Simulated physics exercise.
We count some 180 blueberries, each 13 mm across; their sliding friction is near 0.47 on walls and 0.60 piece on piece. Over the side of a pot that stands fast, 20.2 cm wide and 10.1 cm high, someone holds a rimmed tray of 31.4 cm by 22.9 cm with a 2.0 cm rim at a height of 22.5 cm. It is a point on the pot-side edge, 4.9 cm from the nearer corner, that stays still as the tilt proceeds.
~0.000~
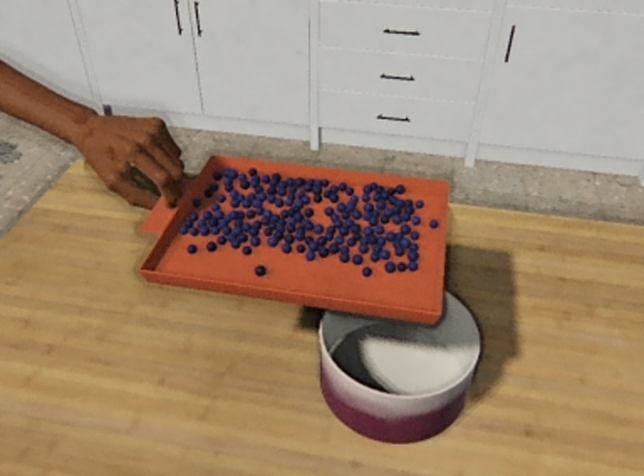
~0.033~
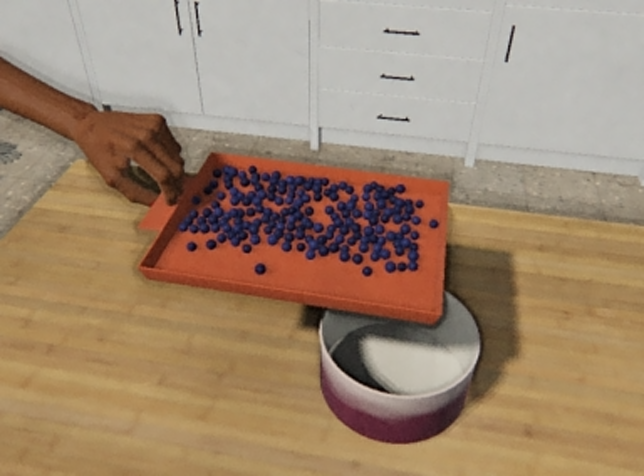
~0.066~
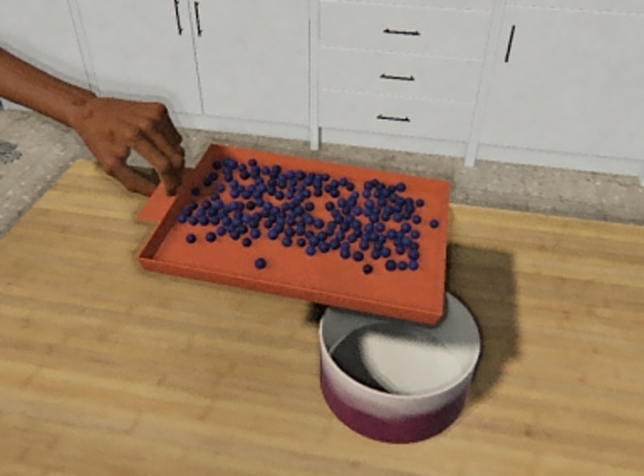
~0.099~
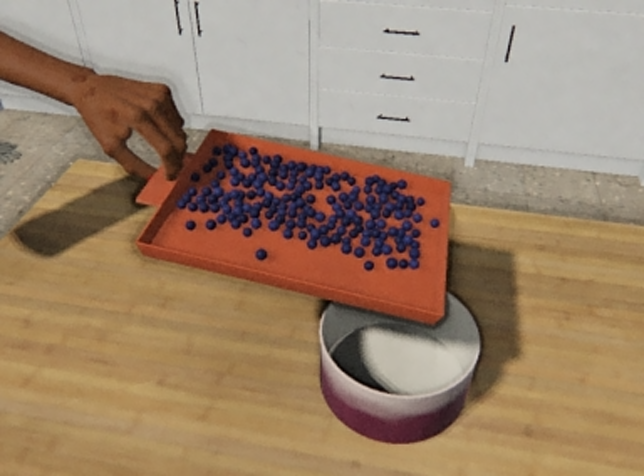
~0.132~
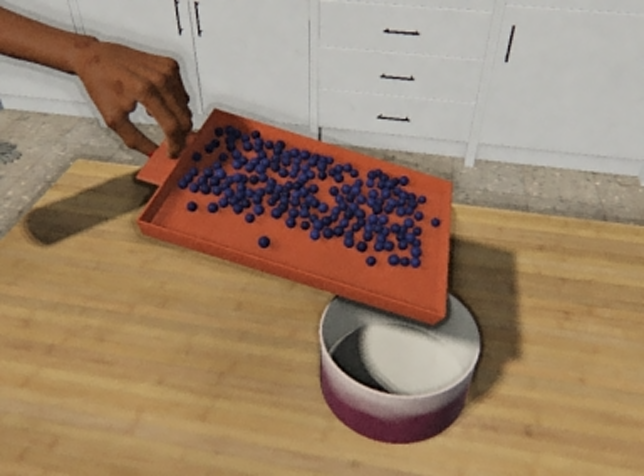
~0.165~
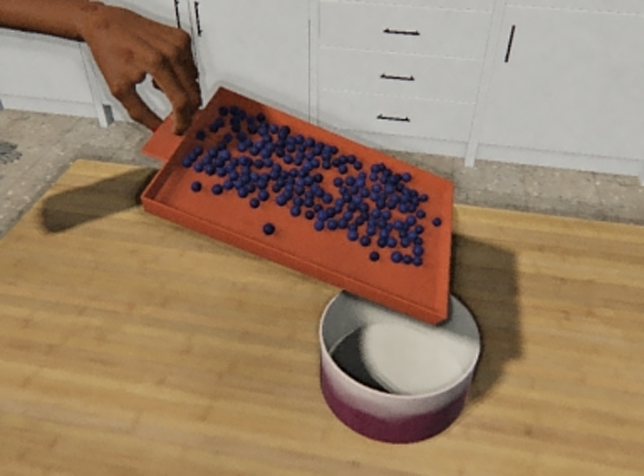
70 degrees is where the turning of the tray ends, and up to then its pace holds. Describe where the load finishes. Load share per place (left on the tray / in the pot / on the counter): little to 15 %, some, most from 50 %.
Left on the tray: Some; pot: Little; counter: Most.
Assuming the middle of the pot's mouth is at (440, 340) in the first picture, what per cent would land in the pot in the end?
About 25 per cent.
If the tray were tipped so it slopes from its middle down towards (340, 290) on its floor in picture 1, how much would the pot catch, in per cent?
Estimate: Near 0 per cent.
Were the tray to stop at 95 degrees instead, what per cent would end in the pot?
In that case some 10 per cent.
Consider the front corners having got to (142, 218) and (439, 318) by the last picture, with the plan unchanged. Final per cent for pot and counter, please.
Pot 0 % / counter 85 %.
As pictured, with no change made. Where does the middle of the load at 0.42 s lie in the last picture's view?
Load centre est.: (419, 168) px.
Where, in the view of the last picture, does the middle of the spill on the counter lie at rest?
(555, 392), roughly.
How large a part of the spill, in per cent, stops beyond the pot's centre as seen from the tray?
About 100 percent of the spill.
After 0.32 s, tilt 47 degrees; the tray holds 100 %, the pot 0 %.
After 0.42 s, tilt 64 degrees; the tray holds 100 %, the pot 0 %.
Then, at 0.66 s, tilt 70 degrees; the tray holds 30 %, the pot 0 %.
By 1.8 s all is still; tray 30 %, pot 0 %, counter 70 %.
